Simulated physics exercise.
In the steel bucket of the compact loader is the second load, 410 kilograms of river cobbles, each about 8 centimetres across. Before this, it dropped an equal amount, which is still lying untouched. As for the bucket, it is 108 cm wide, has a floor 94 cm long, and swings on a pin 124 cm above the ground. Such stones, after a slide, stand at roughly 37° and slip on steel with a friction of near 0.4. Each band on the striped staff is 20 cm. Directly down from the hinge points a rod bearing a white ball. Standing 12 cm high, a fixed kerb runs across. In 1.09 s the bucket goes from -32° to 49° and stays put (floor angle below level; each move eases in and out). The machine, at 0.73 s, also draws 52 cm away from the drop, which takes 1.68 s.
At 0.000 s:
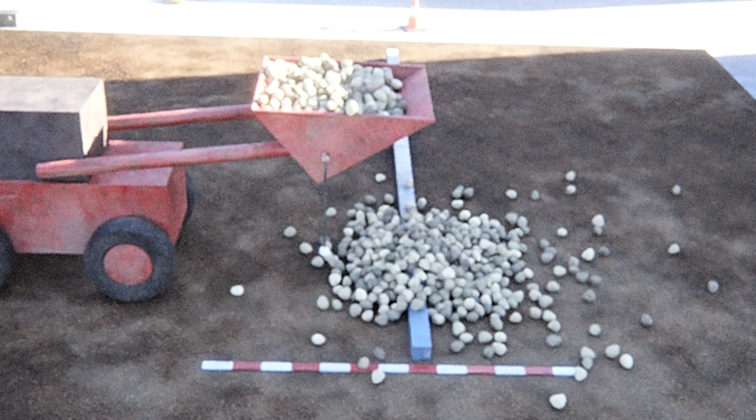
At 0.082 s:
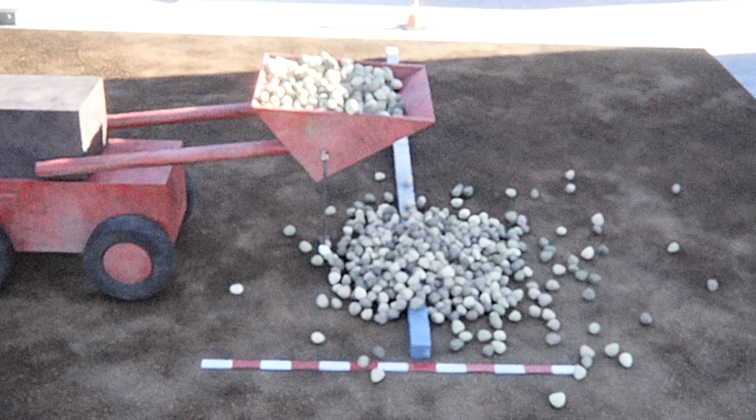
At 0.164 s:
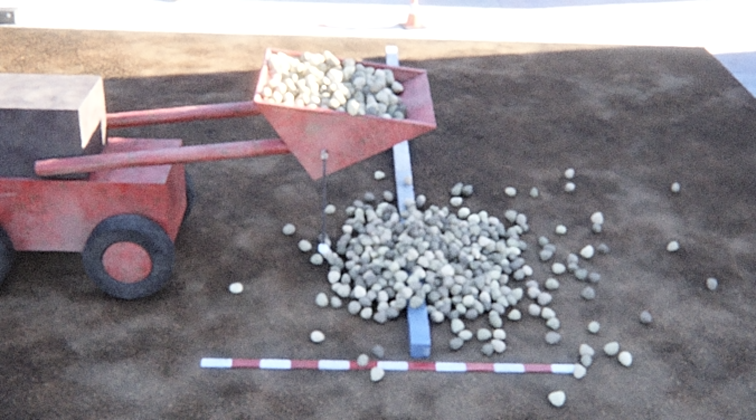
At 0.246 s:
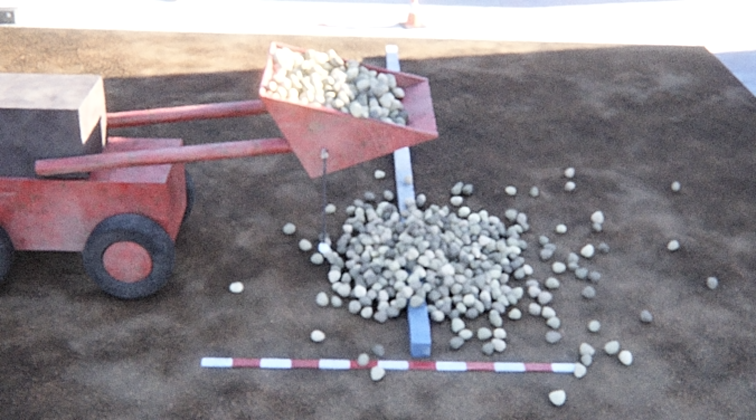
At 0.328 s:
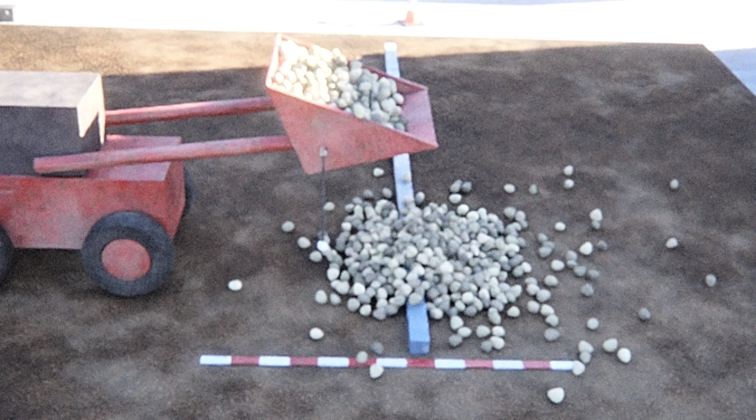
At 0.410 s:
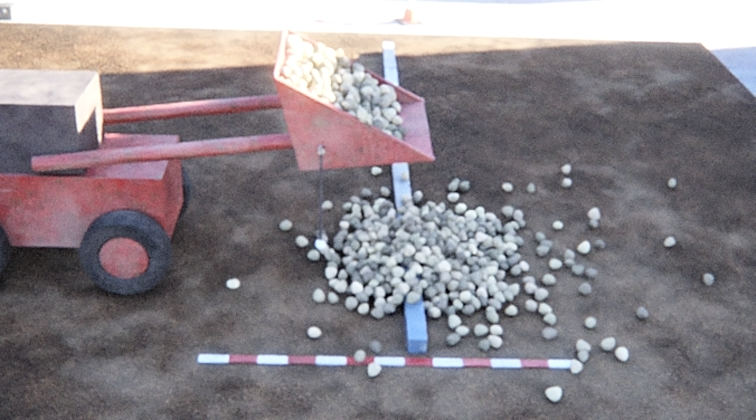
On dark ground, a red loader's raised bucket of pale stones slowly tilts to the right.
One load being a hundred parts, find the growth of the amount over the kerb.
A growth of about 43 parts in a hundred.
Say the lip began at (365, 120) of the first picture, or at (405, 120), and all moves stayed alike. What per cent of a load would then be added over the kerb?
Near 0 per cent from the first place, 15 from the second.
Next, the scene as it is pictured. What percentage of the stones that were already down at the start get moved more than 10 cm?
About 20 %.
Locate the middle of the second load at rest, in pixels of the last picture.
Their centre rests close to (399, 243).
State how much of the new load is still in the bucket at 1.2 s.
It holds some 30 percent.
After 0.8 s the floor is at 37°; in per cent of one load, 98 in the bucket, 42 on this side of the kerb, 60 over the kerb; the foremost stones are at (629, 230).
After 1.2 s the floor is at 49°; in per cent of one load, 29 in the bucket, 94 on this side of the kerb, 77 over the kerb; the foremost stones are at (629, 230).
After 2.9 s the floor is at 49°; in per cent of one load, 0 in the bucket, 97 on this side of the kerb, 103 over the kerb; the foremost stones are at (644, 229).
After 5.5 s the floor is at 49°; in per cent of one load, 0 in the bucket, 97 on this side of the kerb, 103 over the kerb; the foremost stones are at (644, 229). Net gain over the kerb, 43.
